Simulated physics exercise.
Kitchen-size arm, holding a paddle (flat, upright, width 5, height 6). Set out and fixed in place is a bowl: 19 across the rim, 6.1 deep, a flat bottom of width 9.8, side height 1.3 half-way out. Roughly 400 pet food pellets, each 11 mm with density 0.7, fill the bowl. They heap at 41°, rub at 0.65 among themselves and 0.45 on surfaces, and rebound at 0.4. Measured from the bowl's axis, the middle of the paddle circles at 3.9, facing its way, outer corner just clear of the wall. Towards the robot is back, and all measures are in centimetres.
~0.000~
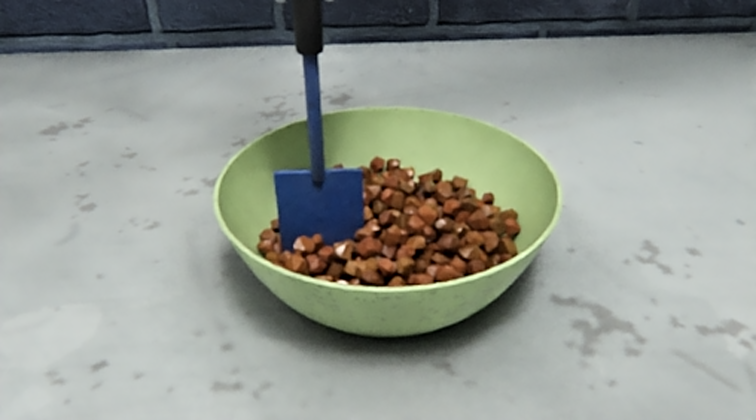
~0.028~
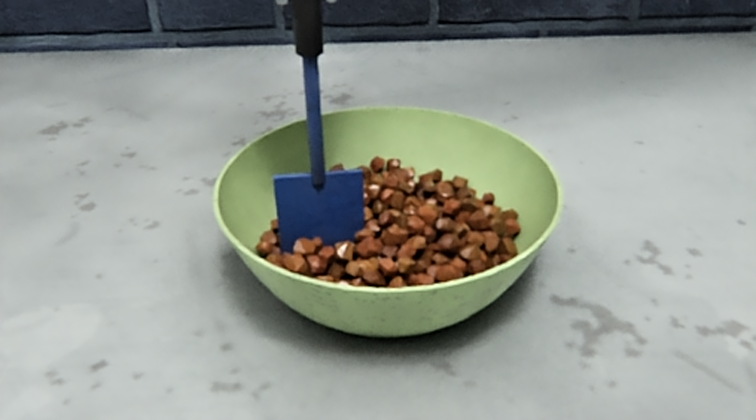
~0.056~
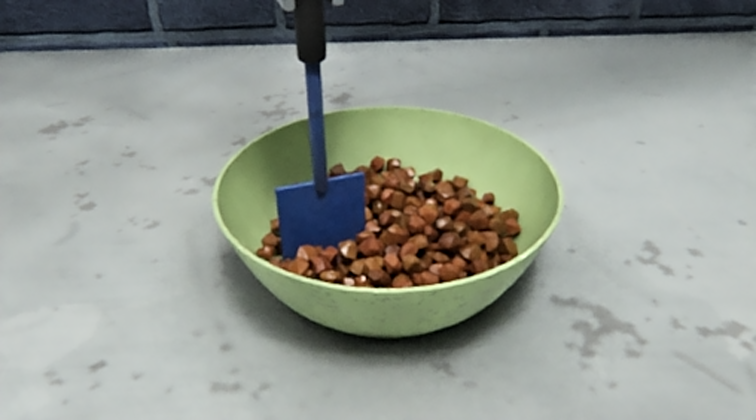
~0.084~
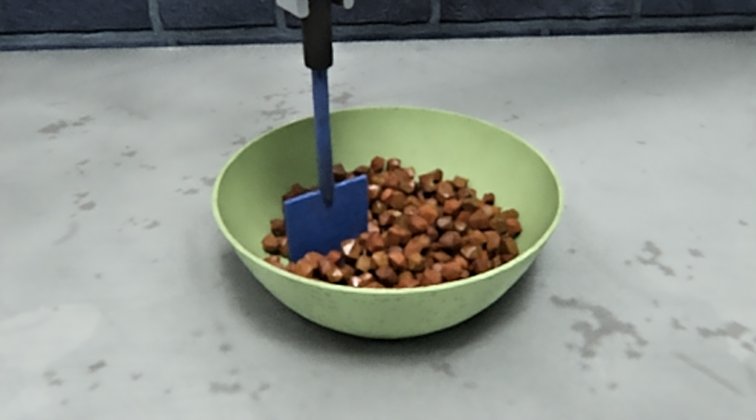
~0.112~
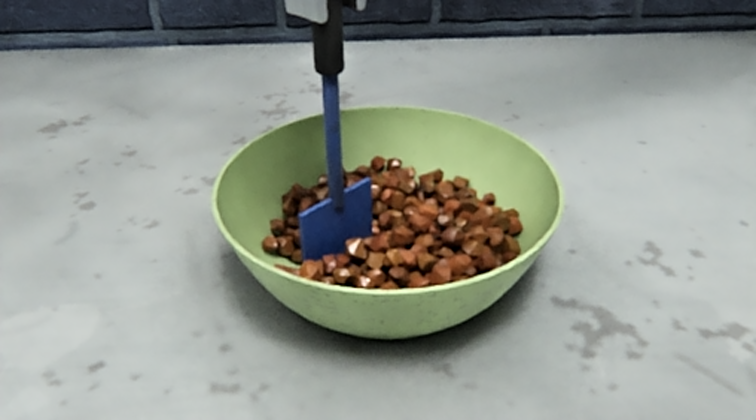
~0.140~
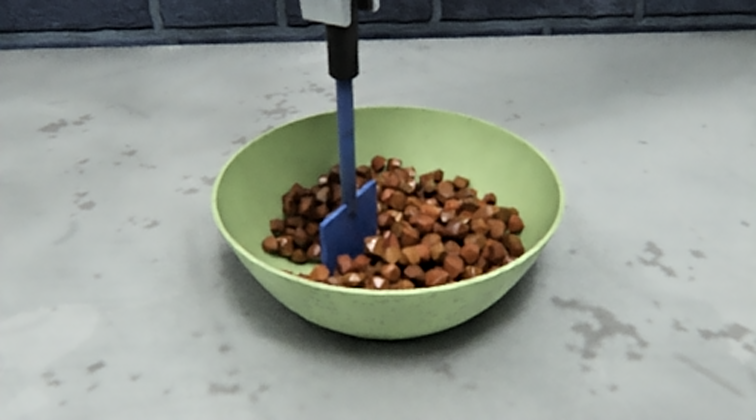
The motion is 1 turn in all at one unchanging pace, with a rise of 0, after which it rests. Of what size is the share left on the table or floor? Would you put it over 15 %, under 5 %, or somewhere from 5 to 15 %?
I would put it from 5 to 15 %.
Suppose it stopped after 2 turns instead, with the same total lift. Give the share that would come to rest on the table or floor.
Then some 25 per cent.
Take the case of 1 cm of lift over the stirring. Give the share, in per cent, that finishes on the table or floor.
5 %.
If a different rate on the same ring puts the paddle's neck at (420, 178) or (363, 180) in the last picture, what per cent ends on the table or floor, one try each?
Roughly 30 and 15 percent, in that order.
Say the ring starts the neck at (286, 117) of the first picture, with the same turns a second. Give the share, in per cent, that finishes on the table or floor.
I'd say around 10 per cent.
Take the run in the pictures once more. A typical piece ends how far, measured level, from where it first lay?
8 cm.
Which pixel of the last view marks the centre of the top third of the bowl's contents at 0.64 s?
The centre lies near (302, 162) in the last picture.
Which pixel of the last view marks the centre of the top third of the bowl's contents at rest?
(317, 265).
By 0.39 s, 174° round, highest piece 8 above the table; 390 in the bowl, 5 on the table or floor, 6 in flight or on the tool.
By 0.64 s, 292° round, highest piece 8 above the table; 380 in the bowl, 16 on the table or floor, 5 in flight or on the tool.
By 0.97 s, 0° round, highest piece 7 above the table; 364 in the bowl, 37 on the table or floor.
By 1.67 s, 0° round, highest piece 7 above the table; 364 in the bowl, 37 on the table or floor.
Final count, 364 in the bowl, 37 on the table or floor. That is 9 % on the table or floor.
